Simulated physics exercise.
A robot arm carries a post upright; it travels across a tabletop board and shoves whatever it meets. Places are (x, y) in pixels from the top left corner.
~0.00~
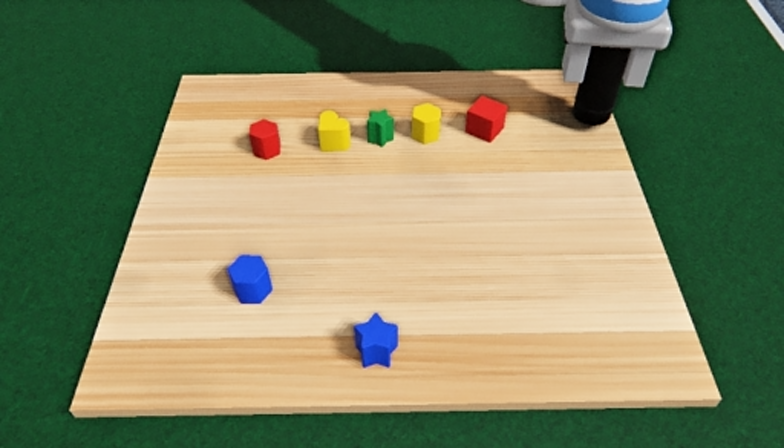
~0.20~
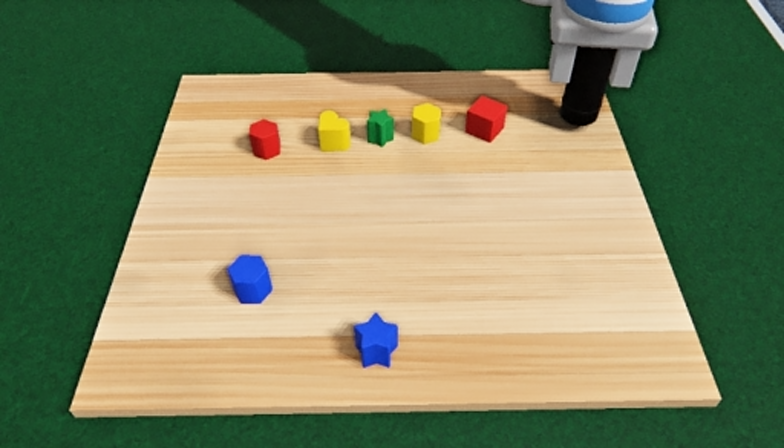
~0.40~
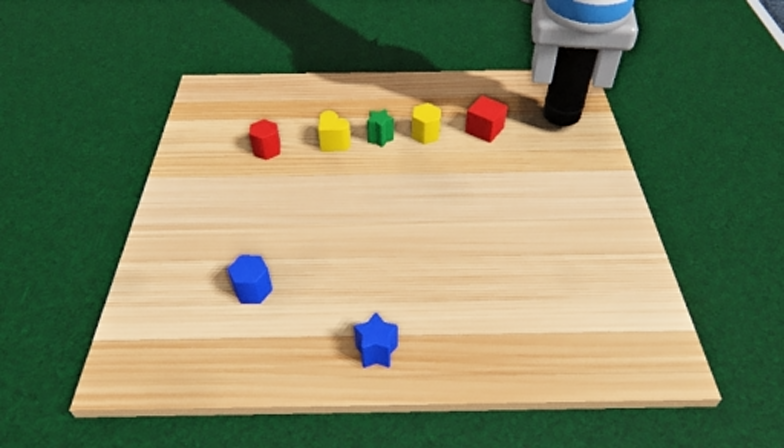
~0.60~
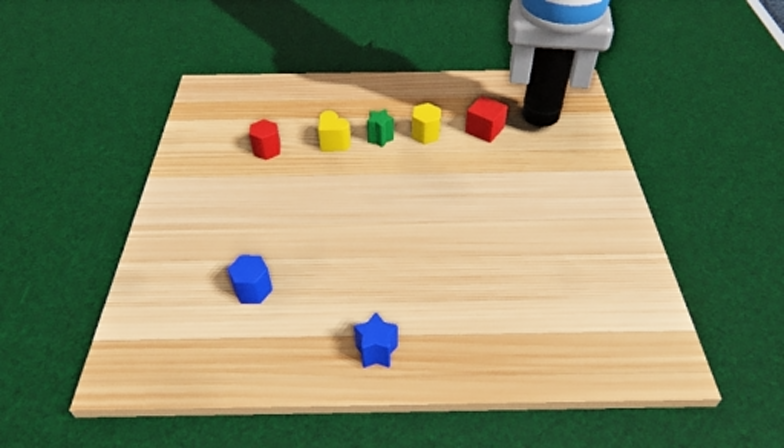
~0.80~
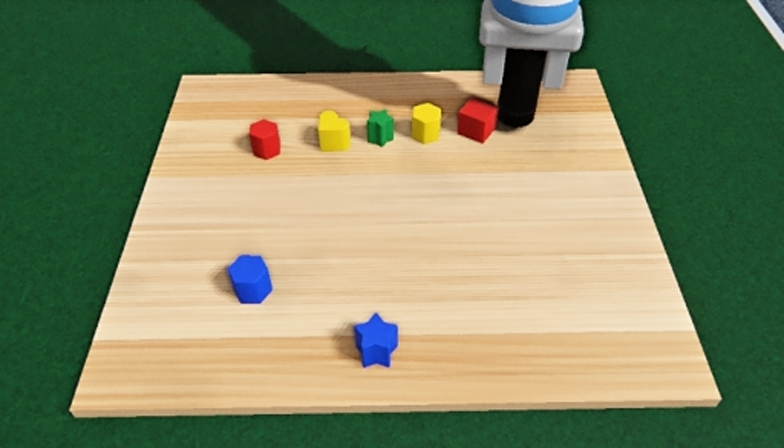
A black post on a grey and blue robot arm slides left along the far edge of a pale wooden board on a green surface, seen from above at an angle by a still camera. Red, yellow, green, yellow and red blocks line the far side, with two blue ones nearer. The post meets the rightmost red block and nudges it slightly left, while the others stay still.
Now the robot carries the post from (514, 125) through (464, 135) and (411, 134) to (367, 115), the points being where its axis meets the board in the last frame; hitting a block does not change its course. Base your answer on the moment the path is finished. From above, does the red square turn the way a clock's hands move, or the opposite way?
Against the clock.
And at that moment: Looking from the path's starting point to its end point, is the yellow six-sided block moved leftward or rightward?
Leftward.
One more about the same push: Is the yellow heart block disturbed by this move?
Put simply, it goes somewhere else.
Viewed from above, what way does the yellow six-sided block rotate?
Seen from above, its turn is clockwise.
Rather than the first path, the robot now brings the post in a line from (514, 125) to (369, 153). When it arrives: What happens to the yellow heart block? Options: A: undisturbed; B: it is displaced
B.
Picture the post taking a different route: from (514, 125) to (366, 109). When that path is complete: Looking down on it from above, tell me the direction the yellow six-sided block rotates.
Rotation: Clockwise.
The first path, step by step. One third of the way, post at (463, 127); green star at (370, 115), turned 15° anticlockwise; yellow six-sided block at (400, 114), turned 70° clockwise; red square at (427, 122), turned 15° anticlockwise.
Two thirds of the way, post at (410, 126); yellow heart block at (321, 122), turned 15° anticlockwise; green star at (336, 109), turned 80° anticlockwise; yellow six-sided block at (361, 115); red square at (386, 129), turned 65° anticlockwise.
At the end, post at (367, 107); yellow heart block at (320, 122), turned 15° anticlockwise; green star at (334, 108), turned 90° anticlockwise; yellow six-sided block at (355, 115), turned 130° clockwise; red square at (381, 129), turned 85° anticlockwise.
